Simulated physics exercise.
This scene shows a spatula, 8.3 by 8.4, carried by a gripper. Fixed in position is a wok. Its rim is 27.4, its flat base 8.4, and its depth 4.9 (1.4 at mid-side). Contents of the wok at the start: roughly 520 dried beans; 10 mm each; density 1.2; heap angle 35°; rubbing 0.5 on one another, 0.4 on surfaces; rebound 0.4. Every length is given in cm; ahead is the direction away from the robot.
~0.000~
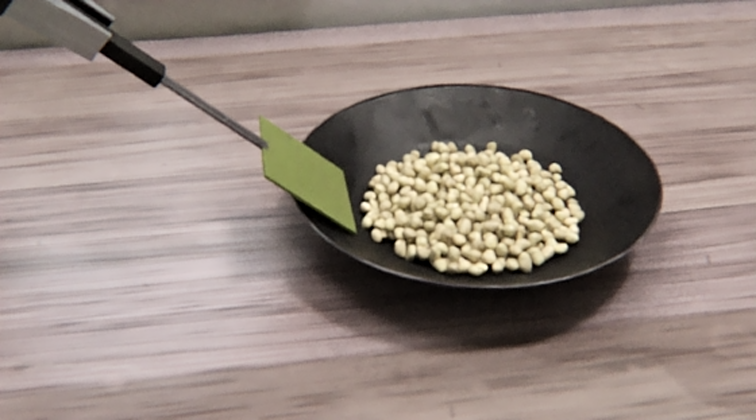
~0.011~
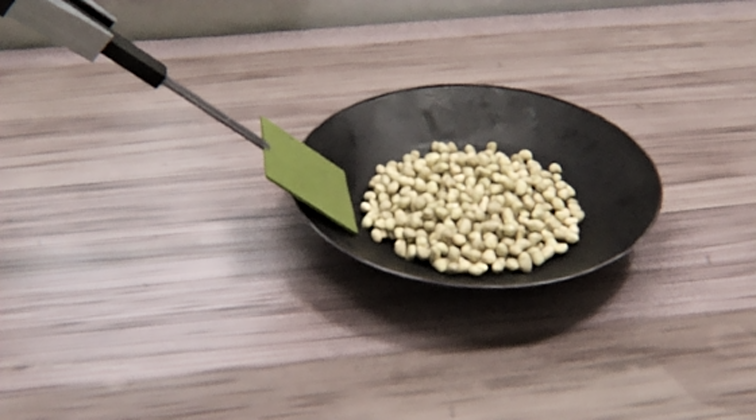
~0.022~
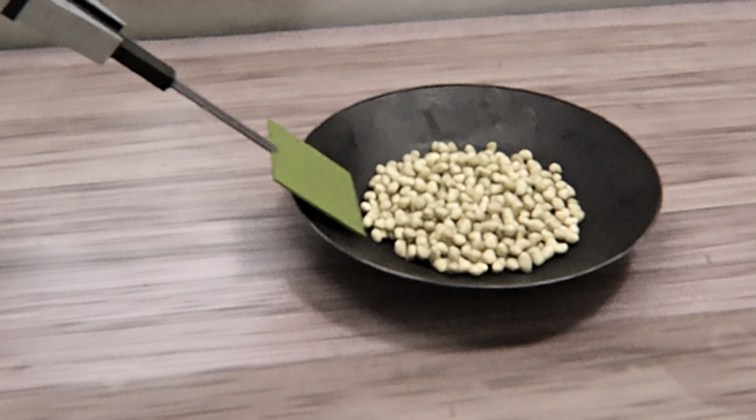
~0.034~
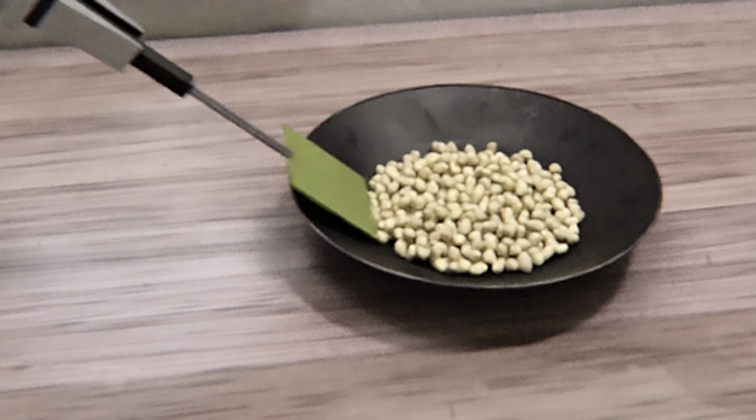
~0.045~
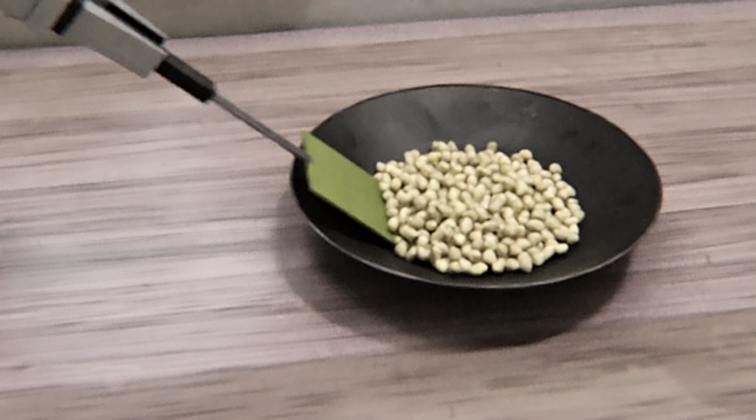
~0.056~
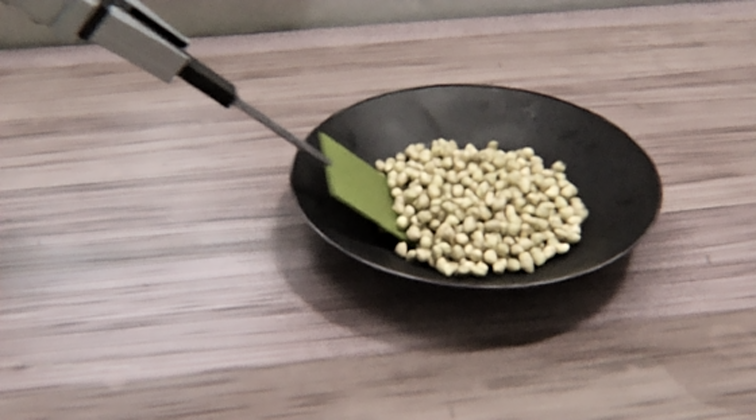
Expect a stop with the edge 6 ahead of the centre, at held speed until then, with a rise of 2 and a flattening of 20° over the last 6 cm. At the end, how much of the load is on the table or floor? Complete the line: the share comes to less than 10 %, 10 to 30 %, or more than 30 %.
The share comes to 10 to 30 %.
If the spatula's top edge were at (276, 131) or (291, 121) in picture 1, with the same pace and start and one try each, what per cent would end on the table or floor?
Some 20 per cent, then some 20 per cent.
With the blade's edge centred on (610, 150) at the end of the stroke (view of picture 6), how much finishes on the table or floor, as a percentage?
I'd estimate about 50 per cent.
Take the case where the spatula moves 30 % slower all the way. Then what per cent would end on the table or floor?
The share on the table or floor would be about 5 percent.
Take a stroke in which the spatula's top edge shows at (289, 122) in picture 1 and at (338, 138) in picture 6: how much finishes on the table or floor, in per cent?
Close to 10 in a hundred.
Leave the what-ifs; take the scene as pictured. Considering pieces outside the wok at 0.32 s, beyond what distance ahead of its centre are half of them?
Some 18 centimetres ahead.
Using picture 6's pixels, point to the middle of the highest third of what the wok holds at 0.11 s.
(522, 179).
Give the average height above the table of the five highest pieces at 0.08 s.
I'd say close to 5 cm on average.
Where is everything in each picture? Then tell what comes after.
The first picture shows spatula top edge at (262, 144), sloping 43°; upper third of the load around (469, 196), from x 365 to 580, top at y 150; 525 in the wok.
The second picture shows spatula top edge at (263, 145), sloping 43°; upper third of the load around (469, 196), from x 365 to 580, top at y 150.
The third picture shows spatula top edge at (271, 148), sloping 43°; upper third of the load around (469, 196), from x 365 to 580, top at y 150.
The fourth picture shows spatula top edge at (287, 153), sloping 43°; upper third of the load around (469, 196), from x 365 to 580, top at y 150.
The fifth picture shows spatula top edge at (307, 158), sloping 43°; upper third of the load around (469, 196), from x 370 to 580, top at y 145.
The sixth picture shows spatula top edge at (326, 162), sloping 43°; upper third of the load around (470, 193), from x 375 to 580, top at y 145; 525 in the wok.
After 0.08 s, sloping 43°, highest piece 5 above the table; 525 in the wok.
After 0.11 s, sloping 37°, highest piece 6 above the table; 525 in the wok.
After 0.32 s, sloping 23°, highest piece 7 above the table; 433 in the wok, 71 on the table or floor, 21 on the blade or in flight.
After 1.37 s, sloping 23°, highest piece 6 above the table; 430 in the wok, 95 on the table or floor.
At rest, 430 in the wok, 95 on the table or floor. That is 18 % on the table or floor.
